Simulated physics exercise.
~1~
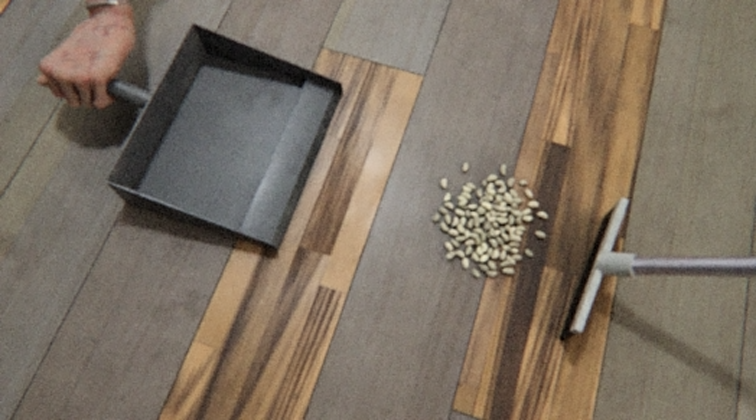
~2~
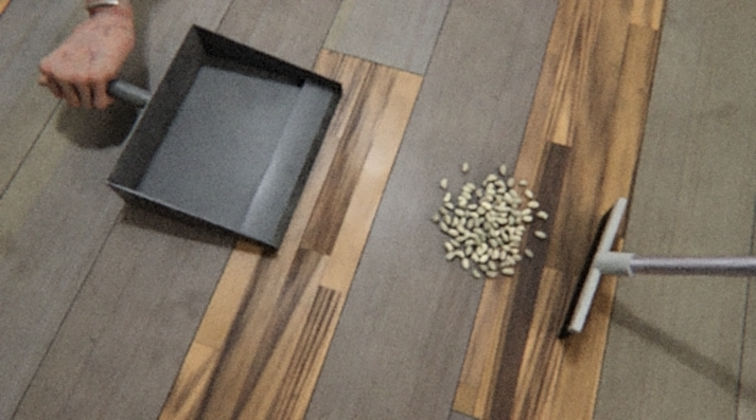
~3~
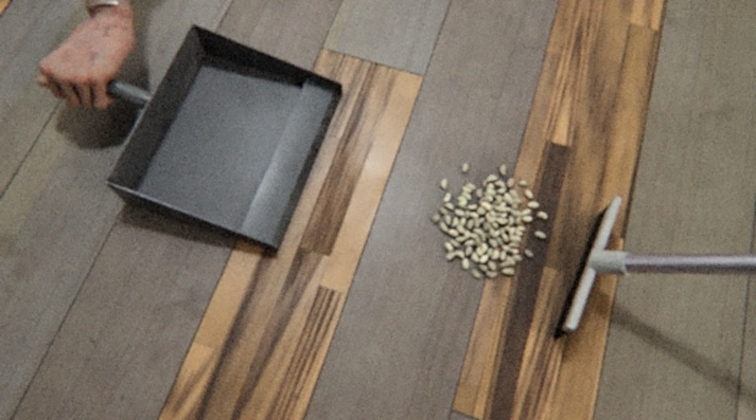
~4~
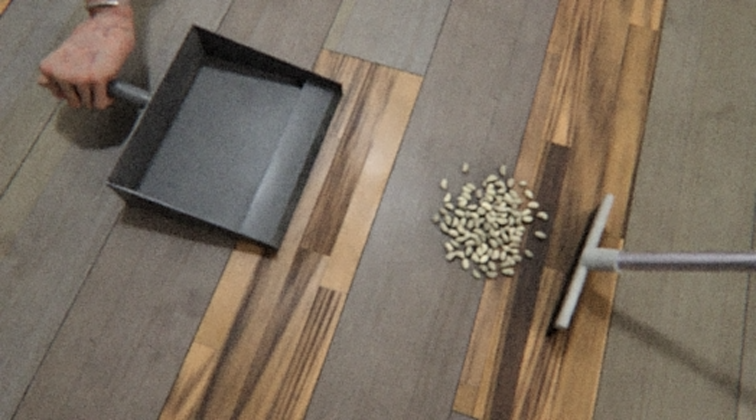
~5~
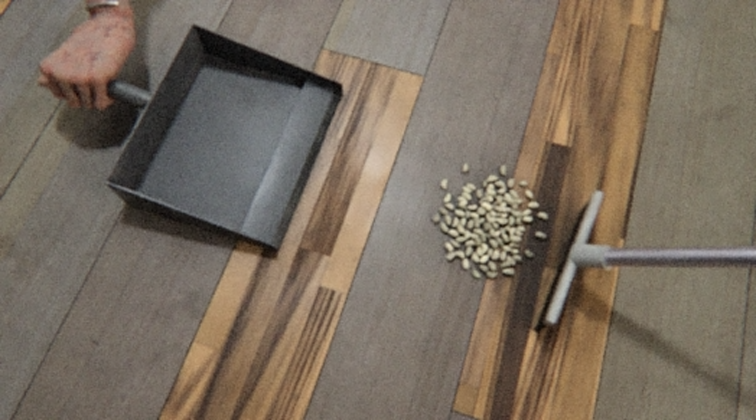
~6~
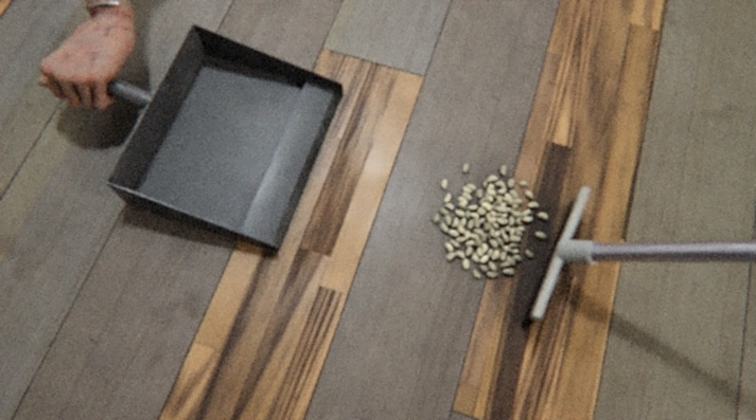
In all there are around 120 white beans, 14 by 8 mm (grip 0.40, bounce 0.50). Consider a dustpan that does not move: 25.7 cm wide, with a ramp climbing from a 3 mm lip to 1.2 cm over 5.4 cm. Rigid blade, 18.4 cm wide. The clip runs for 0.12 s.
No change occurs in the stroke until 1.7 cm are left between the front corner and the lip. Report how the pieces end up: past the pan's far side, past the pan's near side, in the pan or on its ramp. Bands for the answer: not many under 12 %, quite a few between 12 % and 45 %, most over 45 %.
Far side: Not many; near side: Not many; pan: Quite a few.
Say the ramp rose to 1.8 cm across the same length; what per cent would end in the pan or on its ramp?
Near 20 per cent, then.
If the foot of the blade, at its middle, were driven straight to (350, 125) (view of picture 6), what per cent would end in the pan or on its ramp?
Share caught: Approx. 25 %.
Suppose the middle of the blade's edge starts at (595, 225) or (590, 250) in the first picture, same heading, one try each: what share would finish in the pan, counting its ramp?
I'd put it near 30 per cent for the first and near 30 per cent for the second.
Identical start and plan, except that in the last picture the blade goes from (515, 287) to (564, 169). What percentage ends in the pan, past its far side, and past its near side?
You'd see pan at 35, far at 20 and near at 5.
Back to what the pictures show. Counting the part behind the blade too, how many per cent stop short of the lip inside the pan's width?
I'd estimate close to 70 per cent.
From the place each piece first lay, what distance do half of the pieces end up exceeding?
That distance is around 24 cm.
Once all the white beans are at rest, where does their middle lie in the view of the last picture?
Estimated resting centre: Around (326, 155).
Then, 0.22 s after the last picture, middle of the blade 18 cm from the lip; 0 % over the lip, far side 0 %, near side 0 %.
Then, 0.37 s after the last picture, middle of the blade 8 cm from the lip; 0 % over the lip, far side 5 %, near side 0 %.
Then, 0.64 s after the last picture, middle of the blade 3 cm from the lip; 20 % over the lip, far side 5 %, near side 0 %.
In the end, far side 5 %, near side 5 %, pan 20 %, in front of the lip or behind the blade 70 %.
